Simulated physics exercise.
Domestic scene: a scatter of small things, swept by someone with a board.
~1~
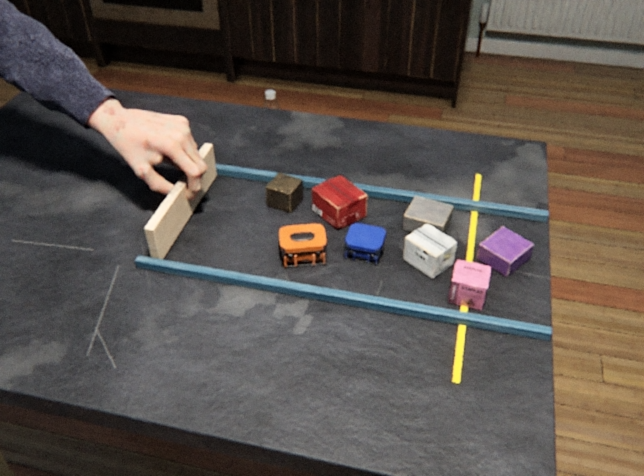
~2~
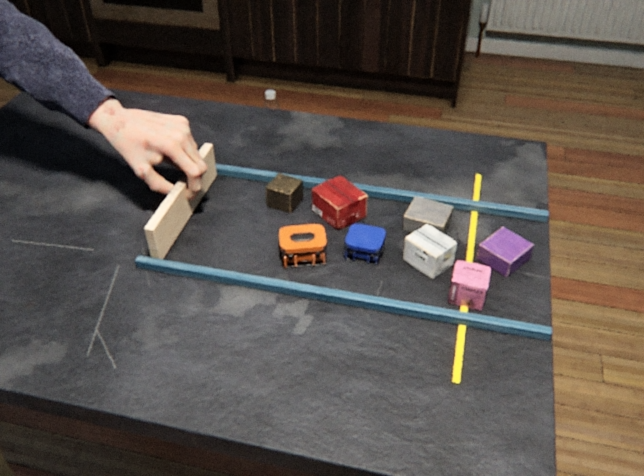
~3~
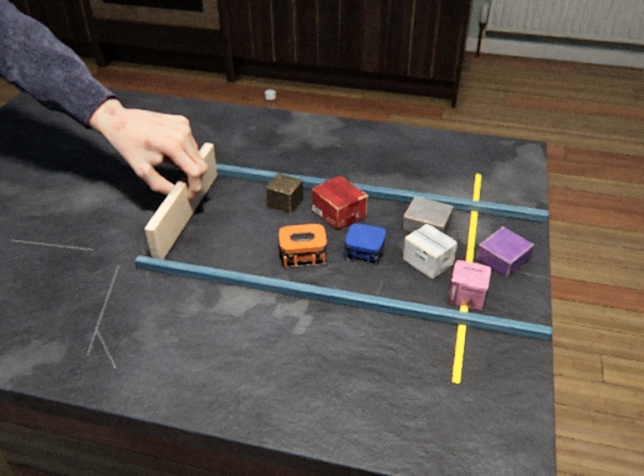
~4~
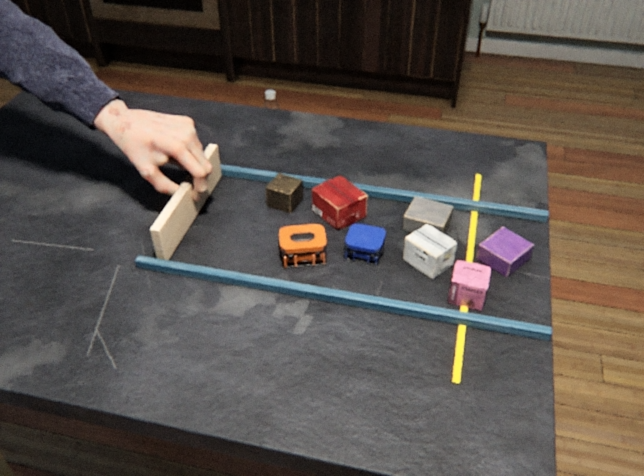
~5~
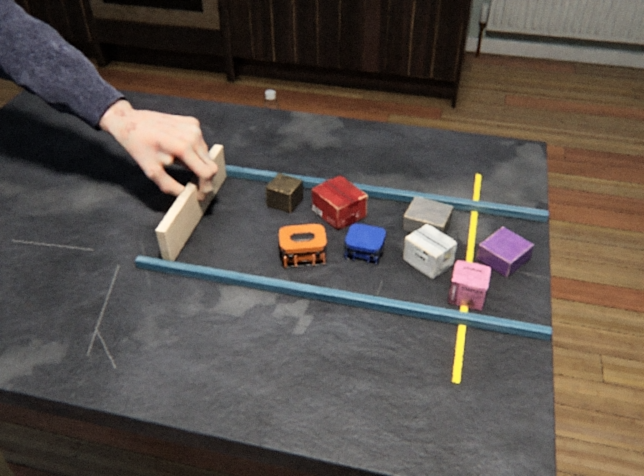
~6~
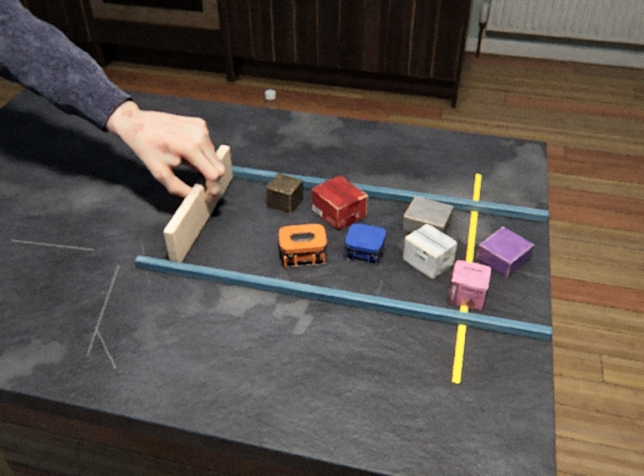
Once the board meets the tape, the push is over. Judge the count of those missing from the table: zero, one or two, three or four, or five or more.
My judgement: One or two.
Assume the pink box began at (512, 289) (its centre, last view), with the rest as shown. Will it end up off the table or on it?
Well, this time it stays in place.
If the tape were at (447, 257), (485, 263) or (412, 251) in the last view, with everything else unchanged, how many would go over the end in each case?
Result per try: 0; 2; 0.
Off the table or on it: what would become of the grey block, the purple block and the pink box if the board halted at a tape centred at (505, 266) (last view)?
For the grey block: It drops. For the purple block: It drops. For the pink box: It drops.
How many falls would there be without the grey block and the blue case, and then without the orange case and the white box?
The answer is 0 and then 1.
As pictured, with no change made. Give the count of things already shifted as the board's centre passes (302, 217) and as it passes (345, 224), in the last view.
At the first spot 3, then 6.
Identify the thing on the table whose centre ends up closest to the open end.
Closest in the end is the pink box.
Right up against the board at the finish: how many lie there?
It touches 3.
A little later, none off yet; purple block at rest near (505, 251); pink box at rest near (469, 285); white box at rest near (430, 251).
When it is over, the number that fall off is one or two; down, grey block and purple block.
